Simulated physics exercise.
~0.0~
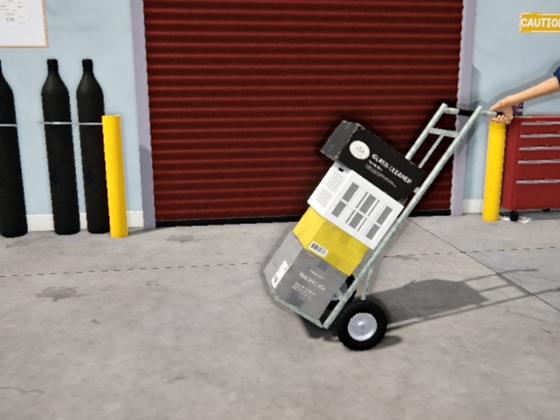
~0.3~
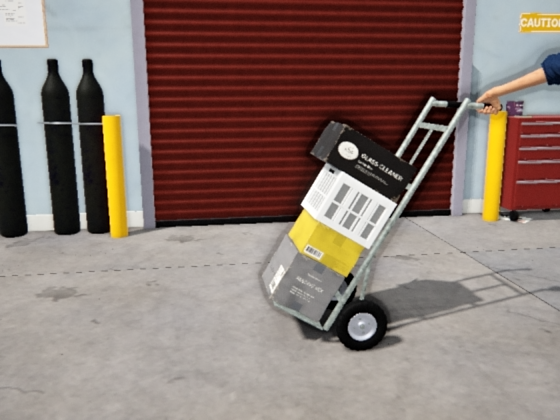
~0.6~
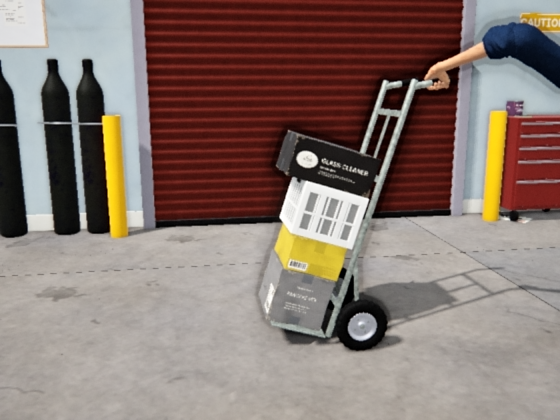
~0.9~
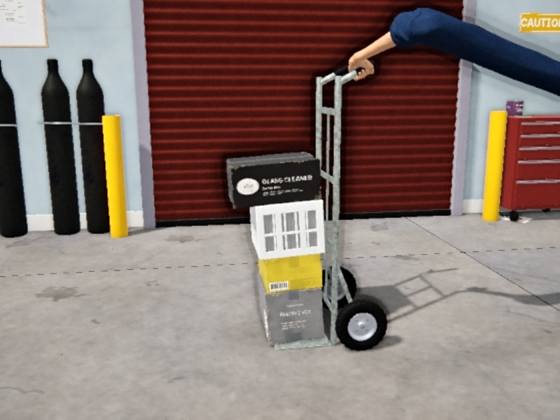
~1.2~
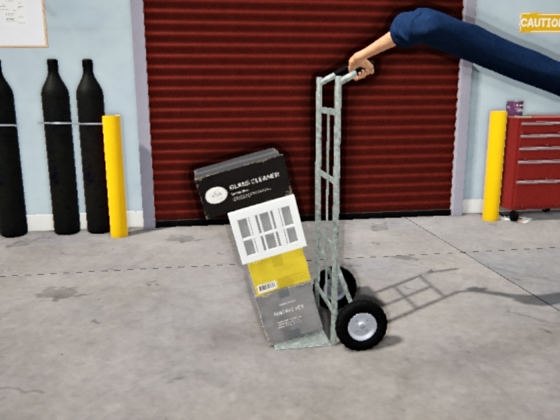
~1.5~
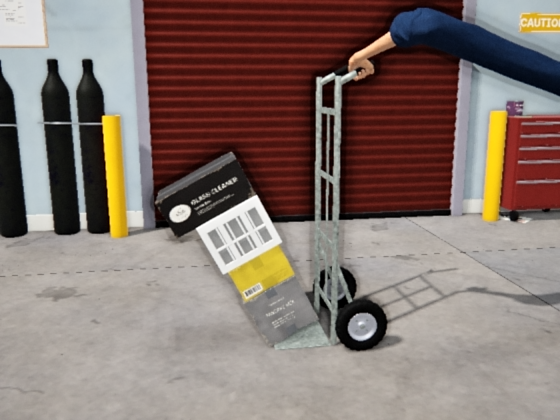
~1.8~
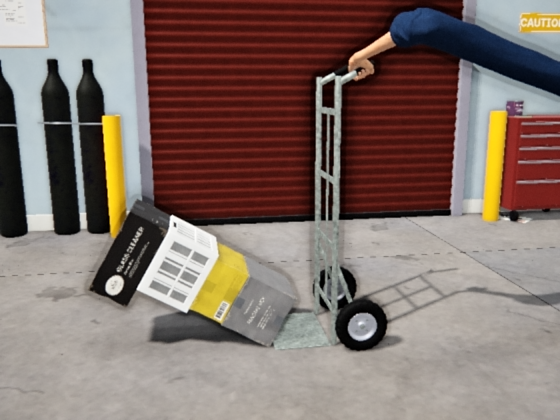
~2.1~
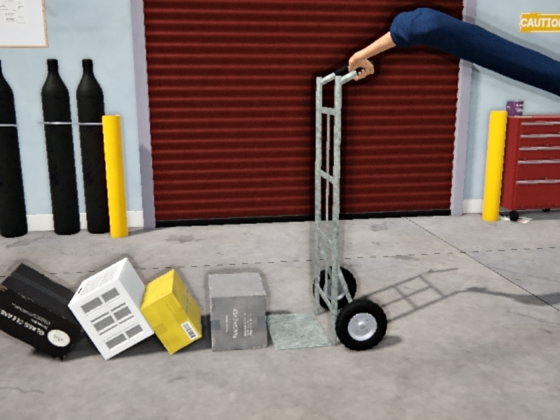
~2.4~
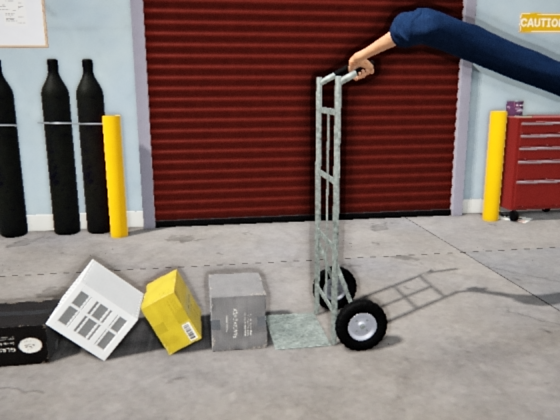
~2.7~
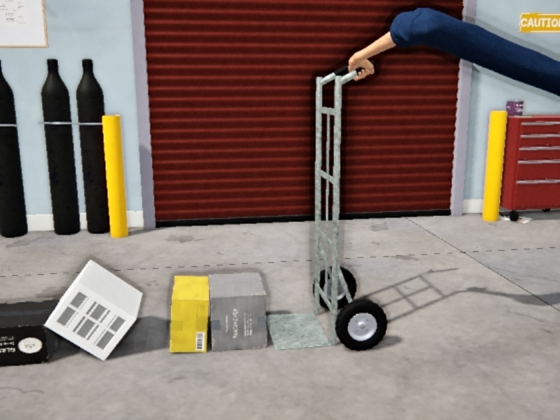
We see a hand swing a loaded hand truck upright in front of a red shutter, and its stack of four boxes tips away to the left. The black, white and yellow boxes tumble onto the floor, ending in a row with the grey one beside the standing truck.
